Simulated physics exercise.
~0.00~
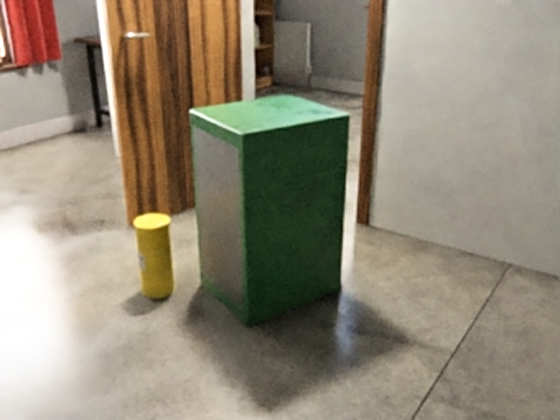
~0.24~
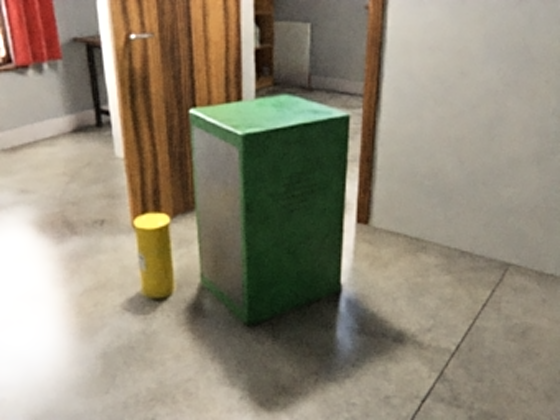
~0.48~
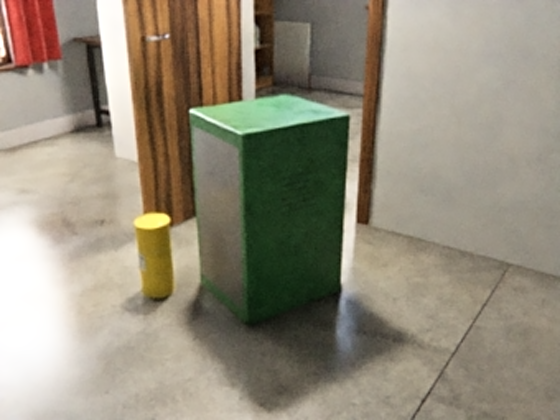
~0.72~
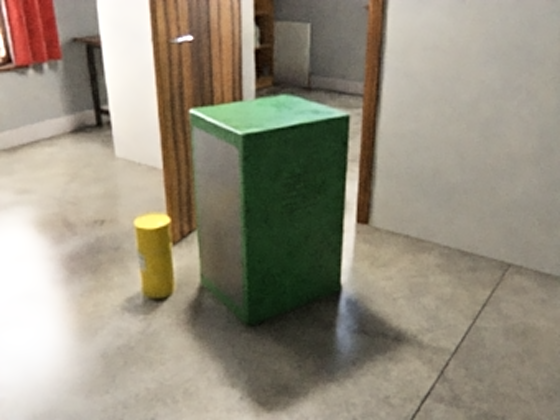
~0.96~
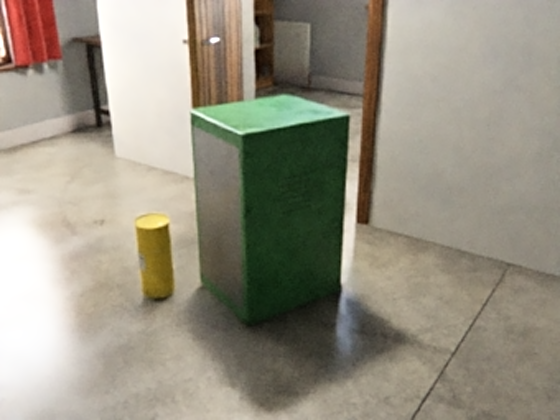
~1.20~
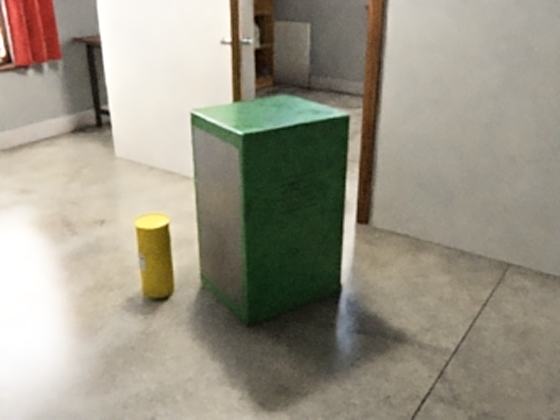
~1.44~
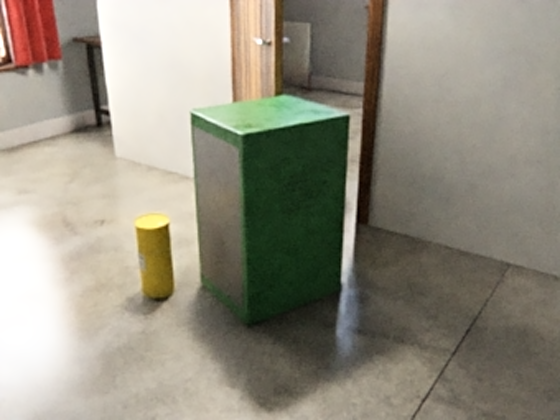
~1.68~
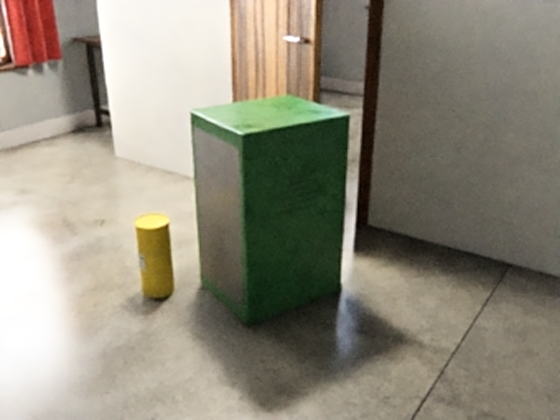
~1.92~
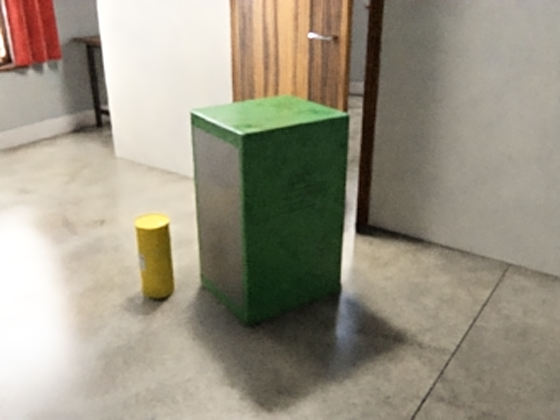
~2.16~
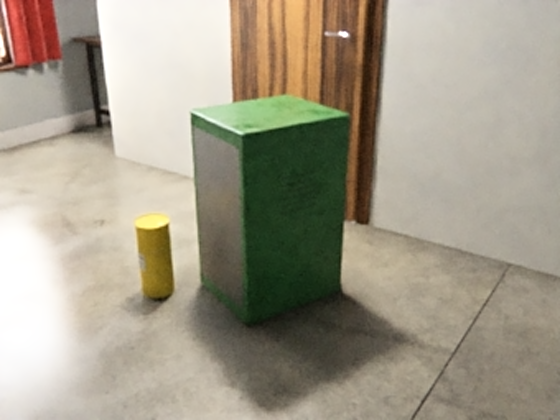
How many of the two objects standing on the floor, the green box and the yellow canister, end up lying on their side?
None of them do. Both the green box and the yellow canister are still upright once the door is shut.
